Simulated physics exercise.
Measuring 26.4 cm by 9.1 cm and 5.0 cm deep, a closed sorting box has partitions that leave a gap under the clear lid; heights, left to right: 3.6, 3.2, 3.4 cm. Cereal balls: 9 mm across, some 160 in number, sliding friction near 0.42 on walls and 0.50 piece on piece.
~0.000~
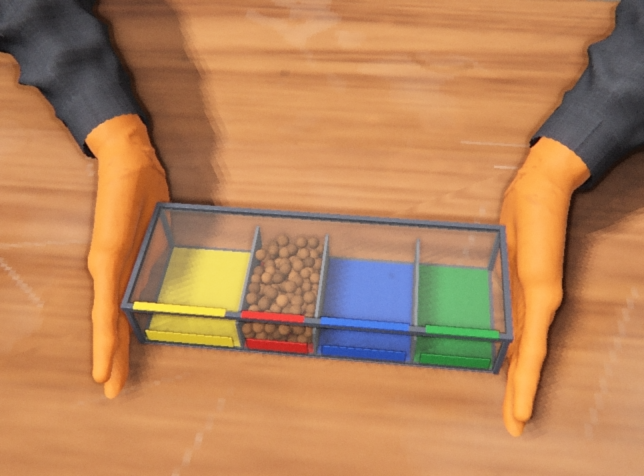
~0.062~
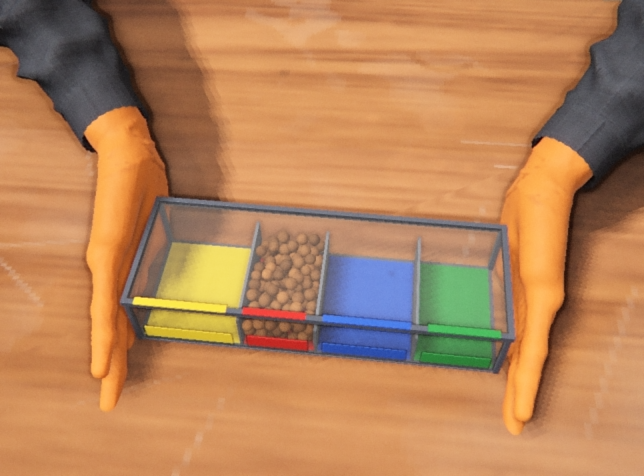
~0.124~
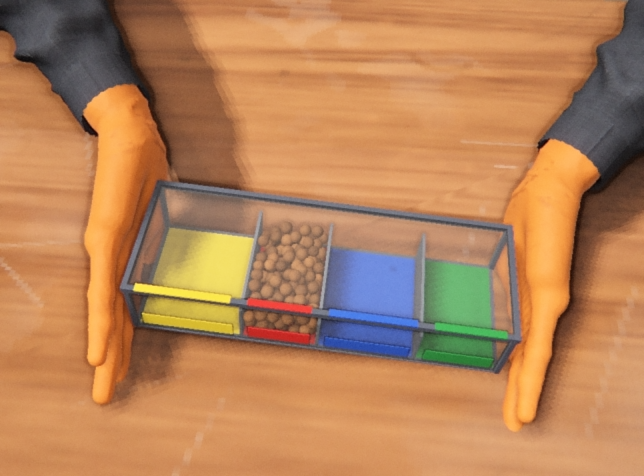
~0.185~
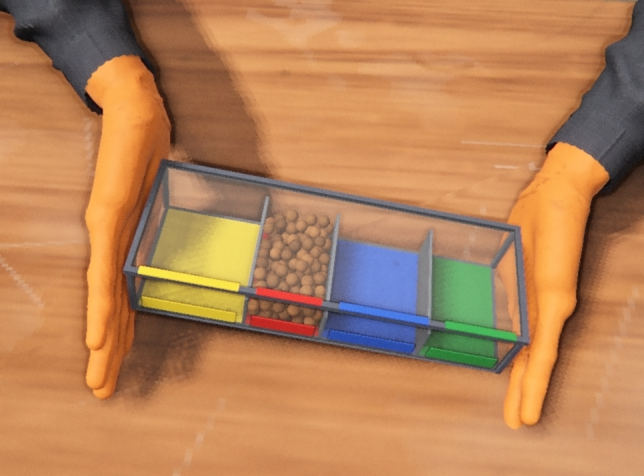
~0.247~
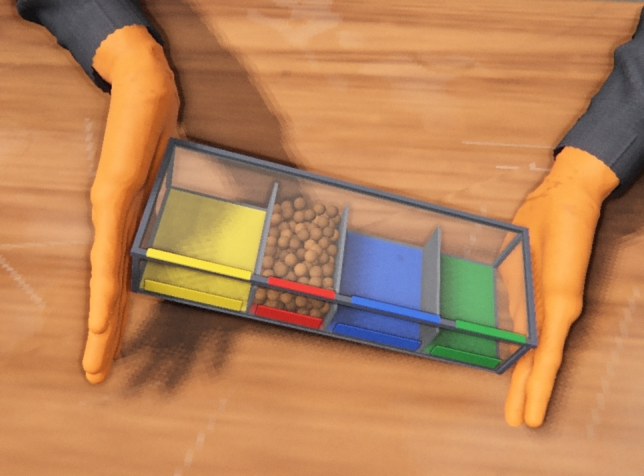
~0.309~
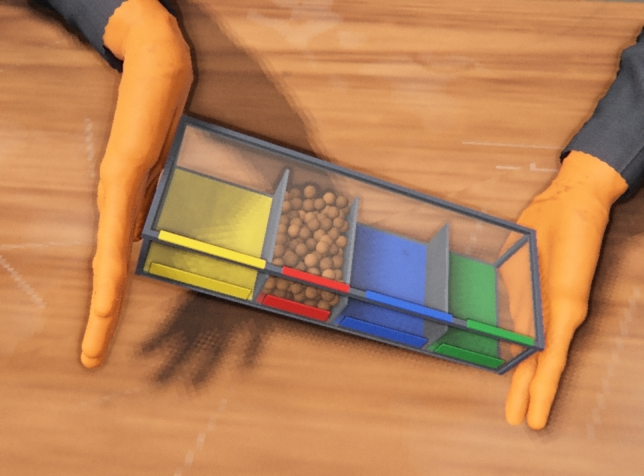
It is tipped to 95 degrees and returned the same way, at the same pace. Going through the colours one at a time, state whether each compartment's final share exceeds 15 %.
Red: Exceeds; blue: Does not exceed; green: Exceeds; yellow: Does not exceed.
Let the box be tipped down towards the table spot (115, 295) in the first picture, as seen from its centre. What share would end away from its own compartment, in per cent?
My guess is roughly 20 percent.
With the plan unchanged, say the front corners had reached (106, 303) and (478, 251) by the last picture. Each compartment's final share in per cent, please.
Red 80 %; blue 0 %; green 0 %; yellow 20 %.
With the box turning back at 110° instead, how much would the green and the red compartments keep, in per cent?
Result - green 35 percent, red 50 percent.
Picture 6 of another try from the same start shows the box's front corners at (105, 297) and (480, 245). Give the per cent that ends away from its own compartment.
That gives some 20 per cent.
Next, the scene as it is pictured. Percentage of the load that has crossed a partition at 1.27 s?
About 25 %.
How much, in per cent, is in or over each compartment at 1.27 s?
Red 75 %, blue 10 %, green 15 %, yellow 0 %.
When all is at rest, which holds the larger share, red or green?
Red compartment.
After 1.27 s, tilt 94 degrees; red 75 %, blue 10 %, green 15 %.
After 1.91 s, tilt 41 degrees; red 60 %, blue 10 %, green 30 %.
After 2.59 s, tilt 0 degrees; red 60 %, blue 10 %, green 30 %.
By 3.0 s all is still; red 60 %, blue 10 %, green 30 %, yellow 0 %.
